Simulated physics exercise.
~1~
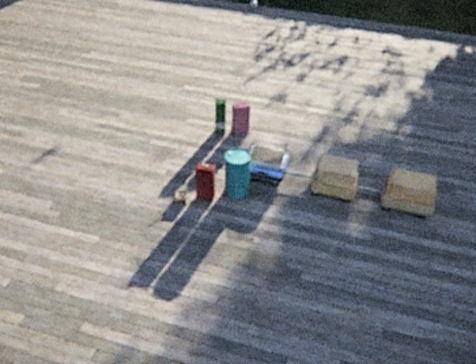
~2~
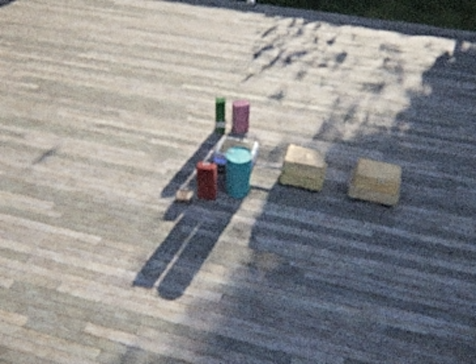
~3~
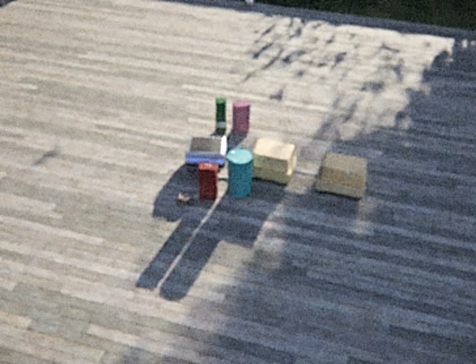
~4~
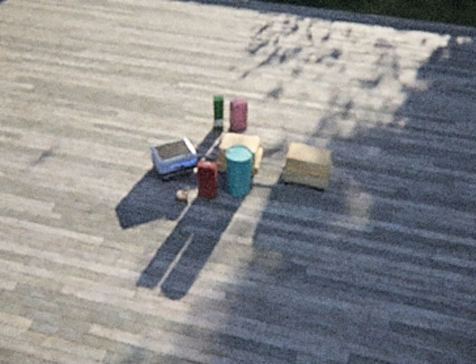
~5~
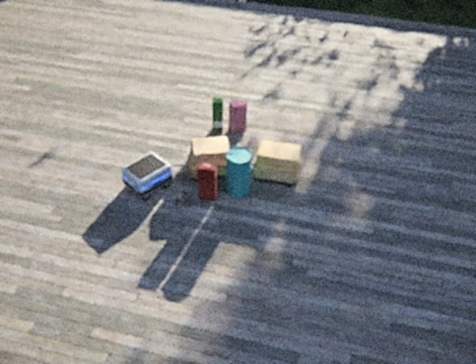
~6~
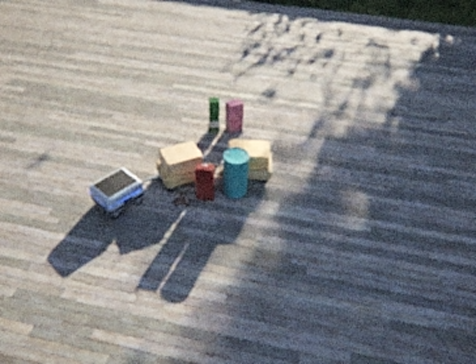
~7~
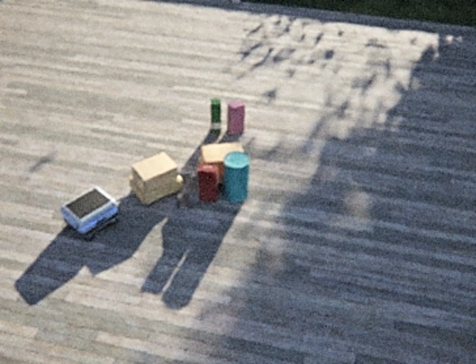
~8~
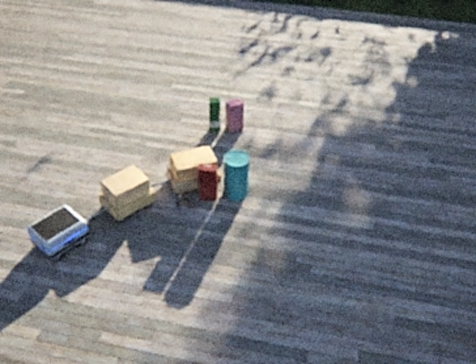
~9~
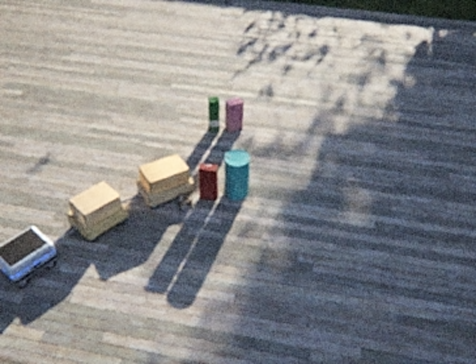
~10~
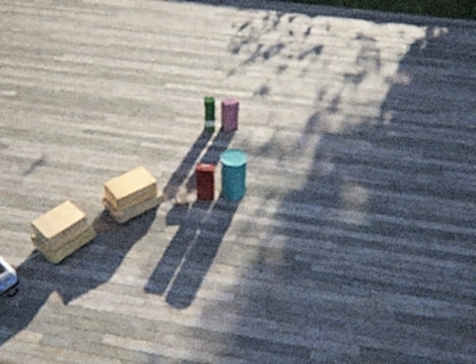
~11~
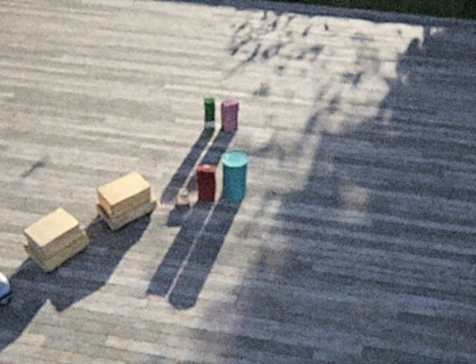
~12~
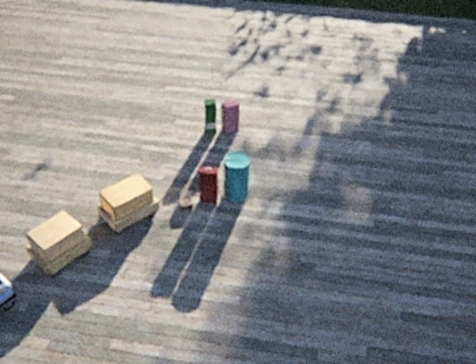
On a sunlit plank floor, a small tug towing two carts winds leftward behind upright red and turquoise objects, stopping lower left.
